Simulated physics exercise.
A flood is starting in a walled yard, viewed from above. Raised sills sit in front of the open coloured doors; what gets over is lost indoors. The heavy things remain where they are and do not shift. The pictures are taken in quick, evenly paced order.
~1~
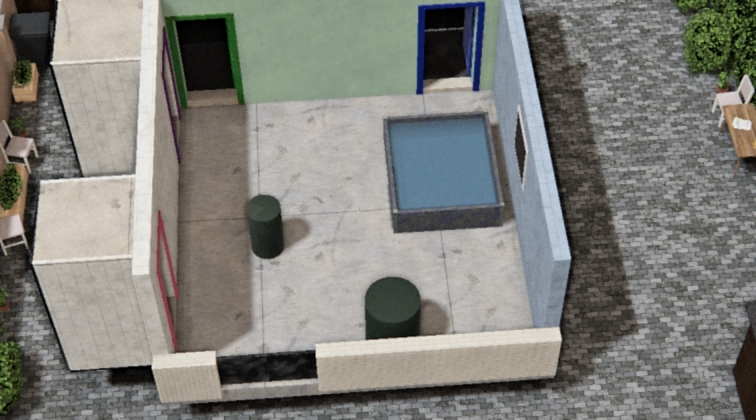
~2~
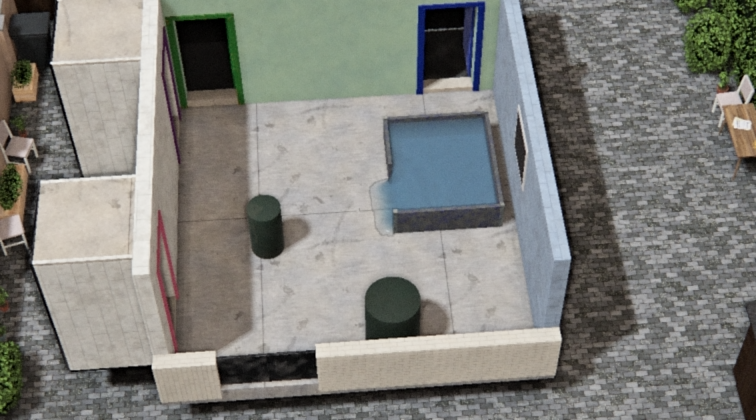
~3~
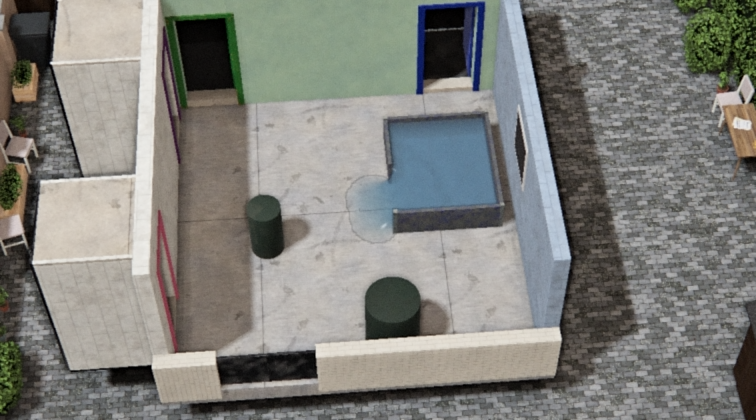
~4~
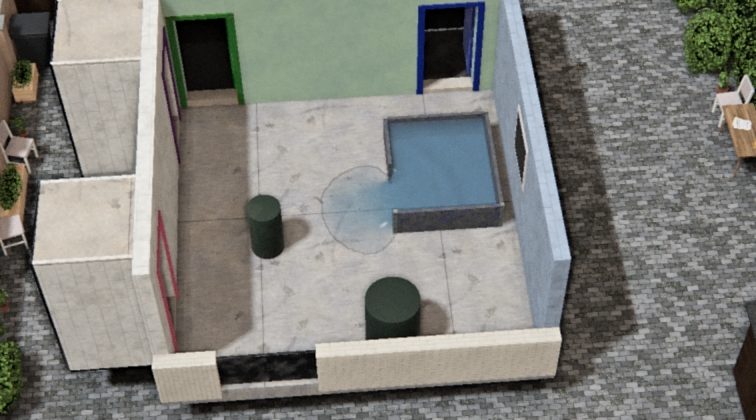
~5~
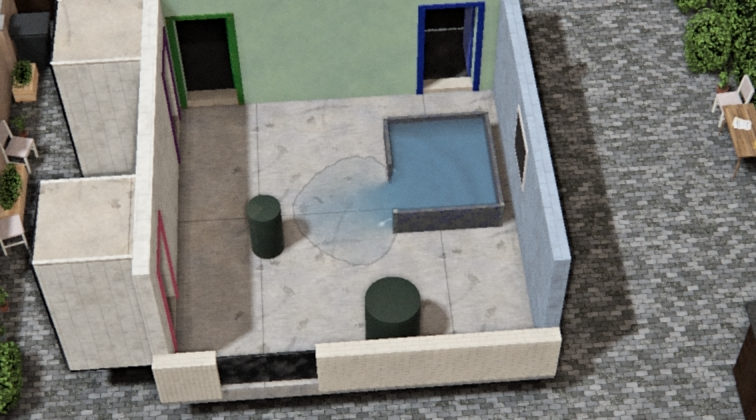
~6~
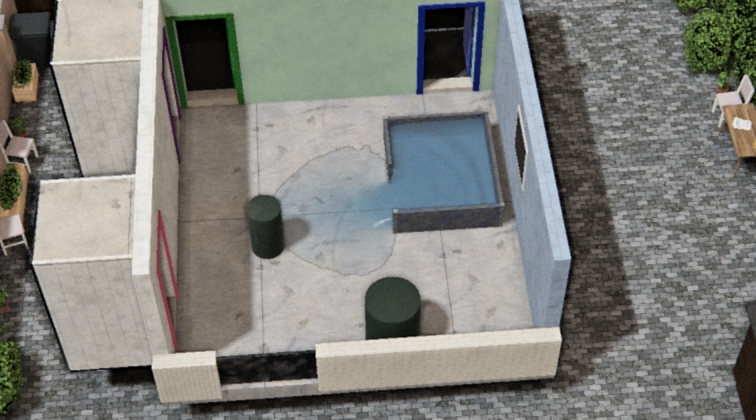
Walled yard seen from above, with water pouring from a gap in a tank's left side and spreading leftward across the floor.
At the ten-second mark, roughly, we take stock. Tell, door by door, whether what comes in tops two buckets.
As I see it, the purple door lets in little enough there, the pink door lets in little enough there, the green door lets in little enough there, the blue door lets in little enough there.
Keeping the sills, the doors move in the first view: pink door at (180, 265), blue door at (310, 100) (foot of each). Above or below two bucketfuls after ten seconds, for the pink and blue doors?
I'd say pink falls short, while blue falls short.
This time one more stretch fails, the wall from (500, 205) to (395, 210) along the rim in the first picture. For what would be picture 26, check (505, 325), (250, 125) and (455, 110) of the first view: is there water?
The first spot is soaked, the second spared and the third spared.
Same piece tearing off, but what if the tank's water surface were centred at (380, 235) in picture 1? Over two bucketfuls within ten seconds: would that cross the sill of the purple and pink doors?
One at a time: Purple stays within the limit; pink exceeds the limit.
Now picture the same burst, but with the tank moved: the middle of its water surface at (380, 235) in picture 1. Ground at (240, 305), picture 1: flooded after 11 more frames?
That spot is reached by the flood.
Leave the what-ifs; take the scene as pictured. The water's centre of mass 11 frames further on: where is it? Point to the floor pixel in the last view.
The centre of mass sits at about (372, 201).
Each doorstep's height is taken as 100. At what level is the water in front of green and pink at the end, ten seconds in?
Readings, in sequence: 40 percent and 70 percent.
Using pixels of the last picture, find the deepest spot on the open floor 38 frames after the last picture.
Near (363, 367).
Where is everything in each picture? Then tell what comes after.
Still water in the water tank at (442, 164), in the first frame.
The front is at (379, 184), out from the gap at (394, 201), in the second frame.
Water pours out at (394, 202) and has run to (352, 191), in the third frame.
Water pours out at (394, 202) and has run to (328, 198), in the fourth frame.
The front is at (300, 203), out from the gap at (394, 202), in the fifth frame.
Water pours out at (394, 202) and has run to a hidden place, in the sixth frame.
A moment on, water covers 25 % of the floor; the purple door not reached, the pink door not reached, the green door not reached, the blue door not reached.
Next, water covers 45 % of the floor; the purple door not reached, the pink door wet at the sill, nothing in, the green door not reached, the blue door not reached.
Then, water covers 55 % of the floor; the purple door wet at the sill, nothing in, the pink door wet at the sill, nothing in, the green door wet at the sill, nothing in, the blue door not reached.
Later, water covers 75 % of the floor; the purple door wet at the sill, nothing in, the pink door under two buckets in, the green door under two buckets in, the blue door not reached.
In the end, water covers 95 % of the floor; the purple door wet at the sill, nothing in, the pink door under two buckets in, the green door under two buckets in, the blue door wet at the sill, nothing in.
